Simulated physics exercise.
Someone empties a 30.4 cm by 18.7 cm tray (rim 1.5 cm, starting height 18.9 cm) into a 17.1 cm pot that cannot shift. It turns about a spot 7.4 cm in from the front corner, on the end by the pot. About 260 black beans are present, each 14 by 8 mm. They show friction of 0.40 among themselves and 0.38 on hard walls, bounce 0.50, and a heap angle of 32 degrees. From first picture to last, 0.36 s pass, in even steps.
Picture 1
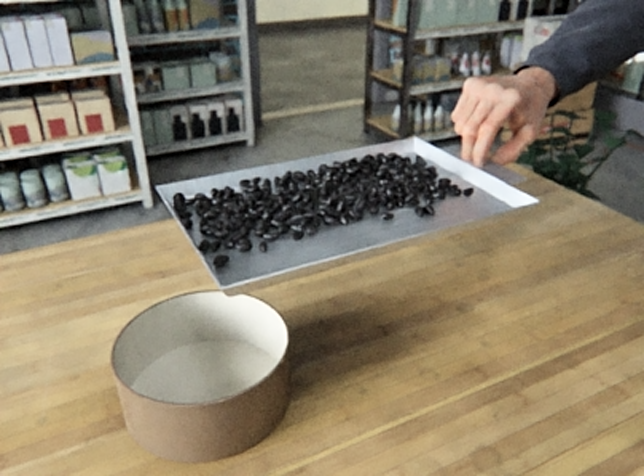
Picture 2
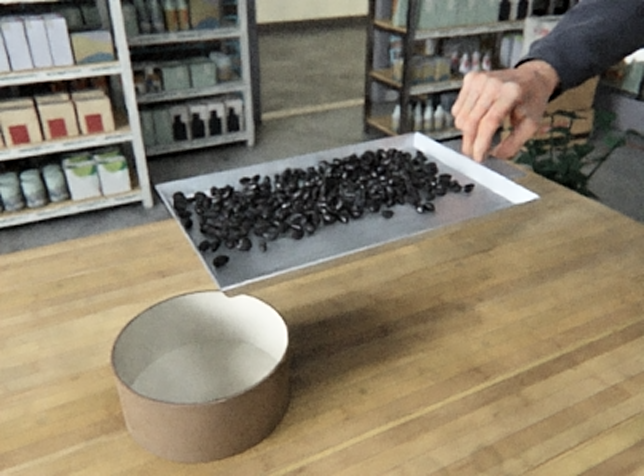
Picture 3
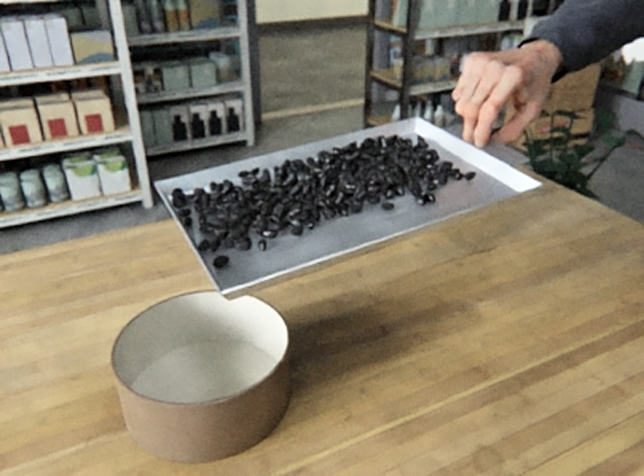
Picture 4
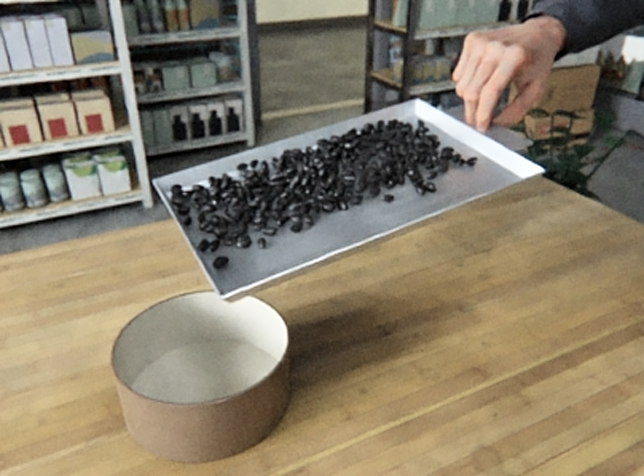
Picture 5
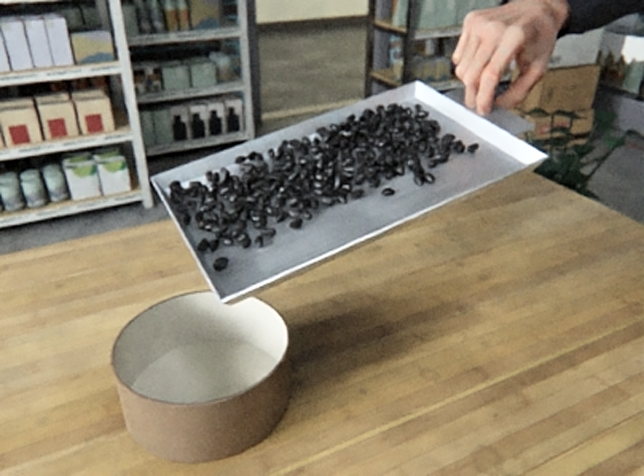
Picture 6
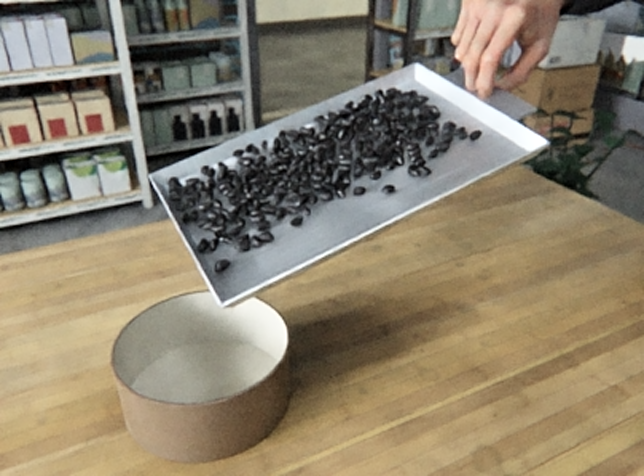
We see a hand holding the right end of a flat metal tray of black beans above a wooden table, then steadily raising that end so the tray slopes down toward a round pot at left, the beans barely shifting.
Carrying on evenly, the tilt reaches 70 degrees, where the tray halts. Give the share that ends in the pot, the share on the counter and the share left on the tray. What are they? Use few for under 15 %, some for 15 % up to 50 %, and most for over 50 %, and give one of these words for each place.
Pot: Some, counter: Most, tray: Few.
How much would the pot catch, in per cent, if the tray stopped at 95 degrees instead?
That would be around 25 percent.
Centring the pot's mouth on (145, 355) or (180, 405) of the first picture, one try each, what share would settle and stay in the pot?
That gives roughly 25 per cent and then 95 per cent.
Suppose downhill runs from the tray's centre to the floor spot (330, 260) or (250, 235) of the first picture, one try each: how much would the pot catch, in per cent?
About 5 and 60 per cent.
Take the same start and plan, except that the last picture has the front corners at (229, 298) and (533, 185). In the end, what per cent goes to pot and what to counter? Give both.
The pot gets 5 and the counter 95.
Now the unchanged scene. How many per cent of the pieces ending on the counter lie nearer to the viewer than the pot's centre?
Near 100 in a hundred.
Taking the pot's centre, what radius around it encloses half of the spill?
Roughly 16 centimetres.
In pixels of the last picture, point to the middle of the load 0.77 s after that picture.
Approximately (208, 347) in the final picture.
Then, 0.46 s after the last picture, tilt 42 degrees; the tray holds 100 %, the pot 0 %.
Then, 0.77 s after the last picture, tilt 59 degrees; the tray holds 40 %, the pot 5 %.
Then, 1.18 s after the last picture, tilt 70 degrees; the tray holds 5 %, the pot 25 %.
In the end, pot 25 %, counter 75 %, tray 0 %.
